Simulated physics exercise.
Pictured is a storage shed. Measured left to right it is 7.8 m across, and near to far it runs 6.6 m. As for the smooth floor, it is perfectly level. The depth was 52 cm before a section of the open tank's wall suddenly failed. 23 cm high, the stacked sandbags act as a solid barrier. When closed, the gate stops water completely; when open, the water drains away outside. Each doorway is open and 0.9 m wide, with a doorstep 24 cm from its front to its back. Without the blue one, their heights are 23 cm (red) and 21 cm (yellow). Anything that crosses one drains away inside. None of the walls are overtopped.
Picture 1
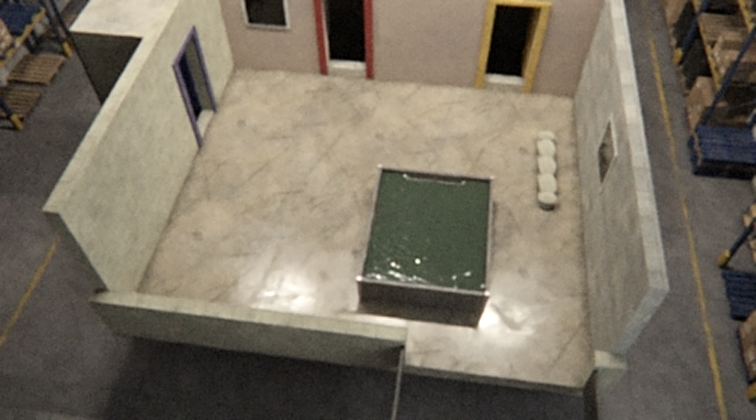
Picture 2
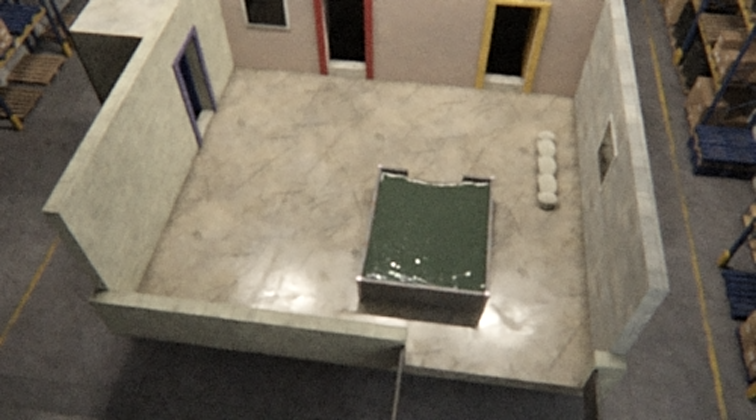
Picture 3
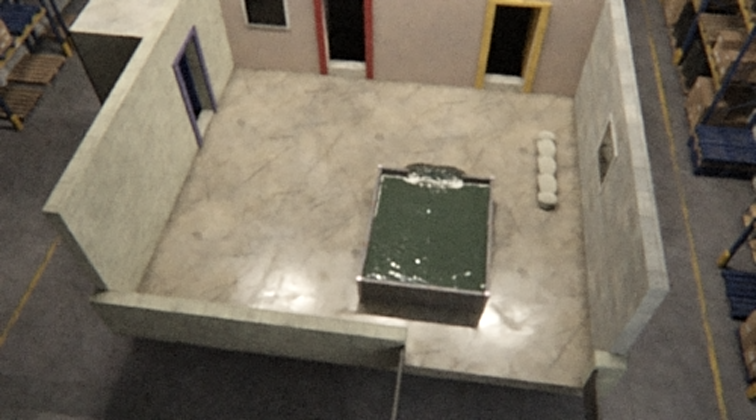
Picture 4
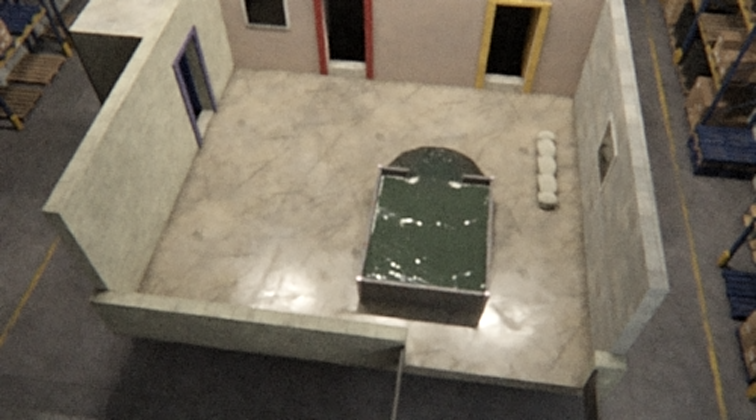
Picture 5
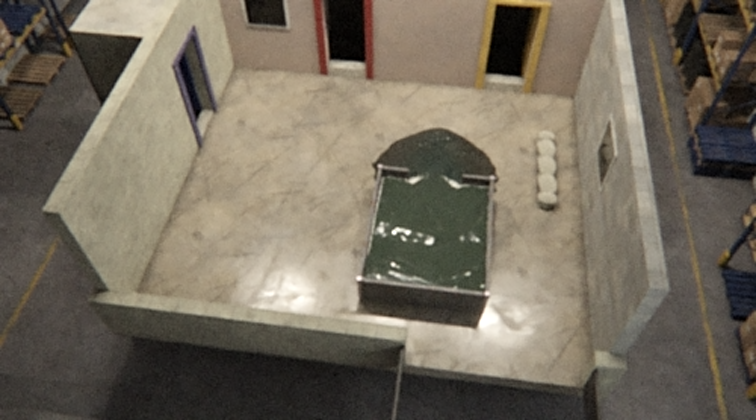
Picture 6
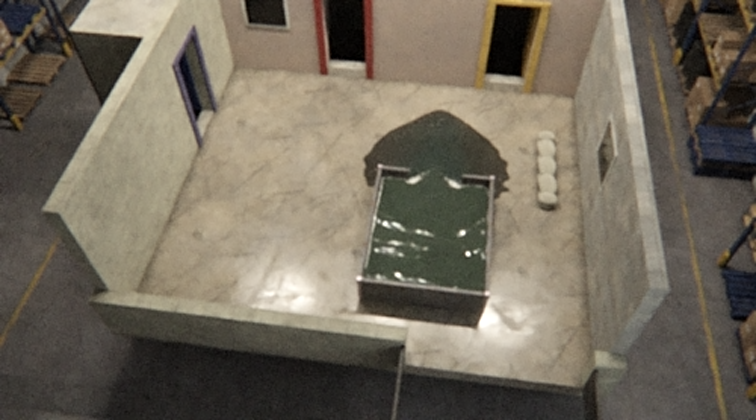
Dark green water pours through a gap in the far side of an open rectangular tank, first a small tongue, then a rounded and finally pointed sheet spreading across the pale marbled floor. The roofless shed, seen from high above by a still camera, has a blue-framed doorway at left and red and yellow ones behind. White sandbags sit stacked in a row at right, near the grey wall.
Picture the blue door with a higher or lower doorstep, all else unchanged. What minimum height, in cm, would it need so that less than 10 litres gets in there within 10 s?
About 6 cm.
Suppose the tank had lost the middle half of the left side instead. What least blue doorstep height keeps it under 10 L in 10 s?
Then roughly 9.0 cm.
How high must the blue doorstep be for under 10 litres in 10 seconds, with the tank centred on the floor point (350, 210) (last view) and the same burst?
Roughly 6.0 centimetres.
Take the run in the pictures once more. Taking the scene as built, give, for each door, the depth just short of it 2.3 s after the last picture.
Door depths (cm): Red = 13, yellow = 18, blue = 0.
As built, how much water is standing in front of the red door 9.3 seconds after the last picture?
Lab note: Depth approx. 5.5 cm.
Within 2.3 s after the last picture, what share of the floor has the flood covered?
Roughly 30 percent of the floor.
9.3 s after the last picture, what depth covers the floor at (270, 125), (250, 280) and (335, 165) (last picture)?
Depths of roughly 6 cm, 2 cm and 2 cm, in that order.
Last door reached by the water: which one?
The last one is the blue door.
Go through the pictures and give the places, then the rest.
The first picture shows the open tank at (429, 228) is whole and still, 52 cm deep; the blue door at (197, 91) is dry.
In the second picture, water pours out on the far side and has run 0.2 m, to a hidden place; about 6 cm deep outside, 52 cm at the back.
In the third picture, the gap is on the far side, the front 0.7 m out at (415, 167); the back of the open tank holds 52 cm.
In the fourth picture, water pours out on the far side and has run 1.2 m, to (432, 149); about 6 cm deep outside, 52 cm at the back.
In the fifth picture, the front is at (437, 131), 1.7 m from the gap on the far side; 2.6 m2 of floor is wet, 52 cm left at the back.
In the sixth picture, the gap is on the far side, the front 2.3 m out at (440, 113); the back of the open tank holds 52 cm; 3.9 m in a straight line remain to the blue door at (197, 91).
Then, 0.7 s after the last picture water covers 20 % of the floor, deepest (28 cm) near (431, 184); it has not reached the blue door.
Then, 2.3 s after the last picture water covers 30 % of the floor, deepest (26 cm) near (565, 99); it has not reached the blue door.
Then, 9.3 s after the last picture water covers 85 % of the floor, deepest (10 cm) near (434, 92); 7 cm at the blue door, 4 litres in over its 7 cm doorstep.
At the blue door as built, the water peaked near 9 cm, 4.7 s after the last picture.
With a doorstep of 5 cm, 19 litres would have come in within the 10 s; with 7 cm, 4 litres. So under 10 litres takes about 6 cm.
